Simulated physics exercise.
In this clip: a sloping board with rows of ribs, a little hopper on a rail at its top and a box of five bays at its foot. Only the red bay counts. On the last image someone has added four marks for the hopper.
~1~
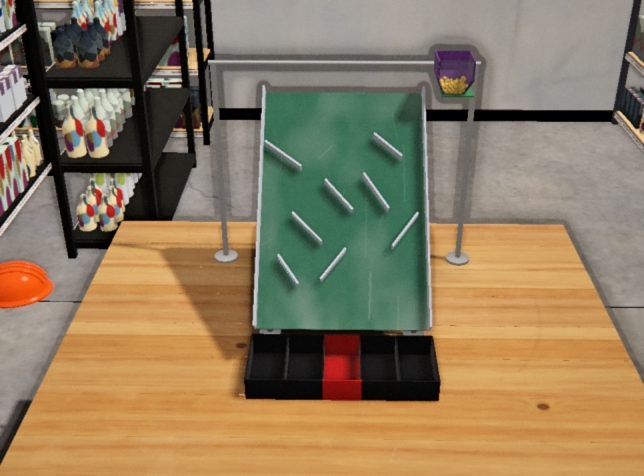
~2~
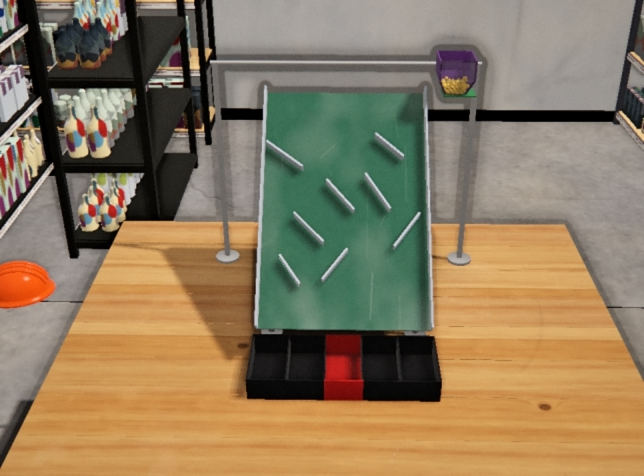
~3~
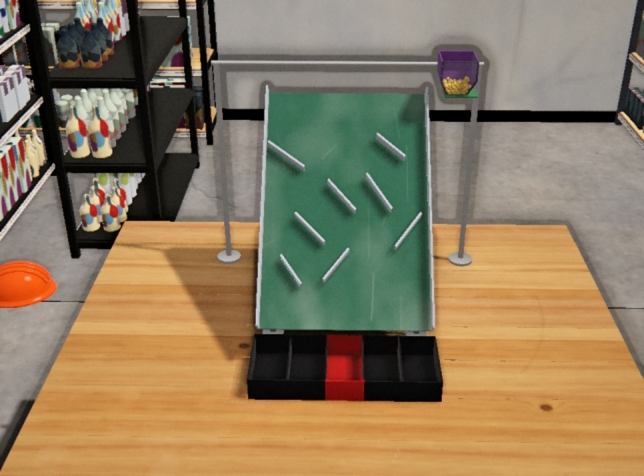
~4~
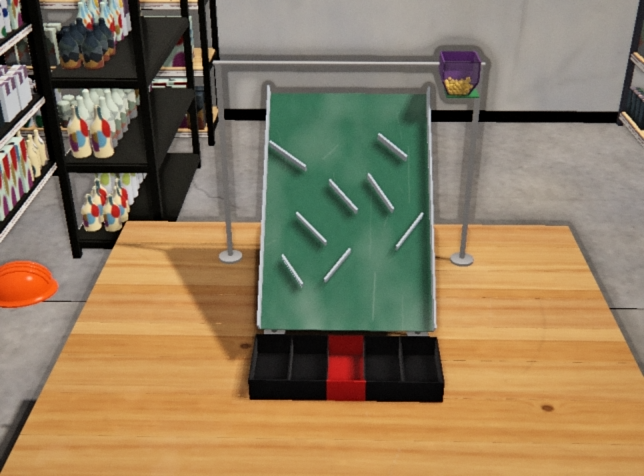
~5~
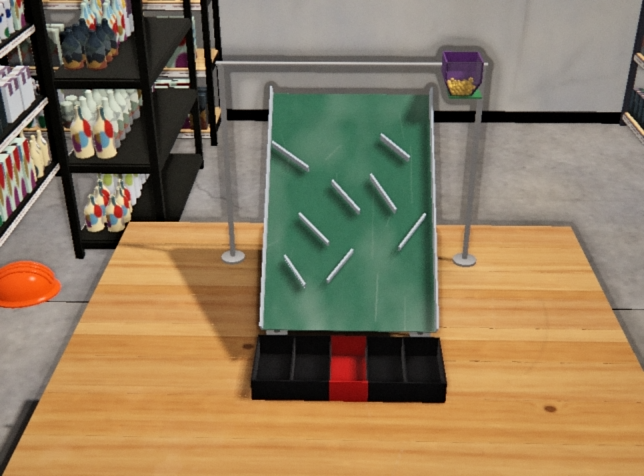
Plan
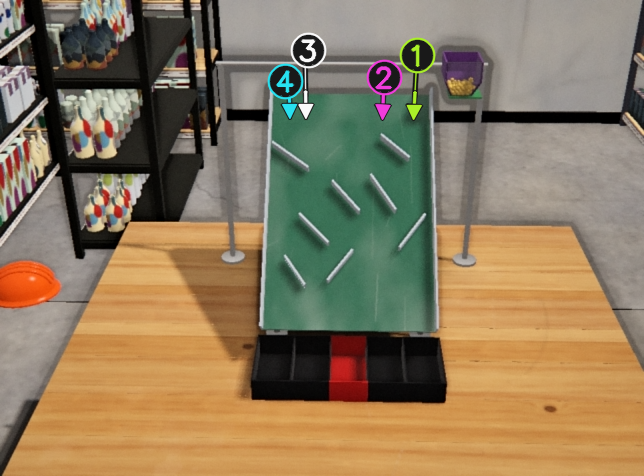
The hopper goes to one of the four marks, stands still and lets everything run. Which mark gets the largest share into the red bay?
1 beats the others.
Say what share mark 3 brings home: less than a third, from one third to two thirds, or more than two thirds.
It is less than a third.
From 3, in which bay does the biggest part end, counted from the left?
The second.
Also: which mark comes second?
The answer is 2.
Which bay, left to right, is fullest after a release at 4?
It is the second one.
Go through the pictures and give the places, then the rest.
In the first picture, hopper (452, 87), puffed corn balls, door shut.
In the second picture, ribs (267, 141) to (303, 166), (376, 133) to (404, 156), (327, 179) to (354, 209).
In the third picture, ribs (367, 173) to (392, 208), (295, 212) to (324, 241), (396, 246) to (421, 213).
In the fourth picture, ribs (282, 255) to (302, 284), (325, 279) to (350, 249).
In the fifth picture, red bay (348, 390), number 3 of 5 from the left.
On the marked copy, mark 1 meets the board at (413, 114); mark 2 meets the board at (382, 114); mark 3 meets the board at (305, 113); mark 4 meets the board at (289, 113).
With 1, roughly half in the red bay, roughly a third in other bays, about a tenth held on the board, just a few outside the box.
With 2, about a tenth in the red bay, the larger part in other bays, about a tenth outside the box.
With 3, just a few in the red bay, almost all in other bays, just a few held on the board.
With 4, not one piece in the red bay, the larger part in other bays, about a tenth held on the board, just a few outside the box.
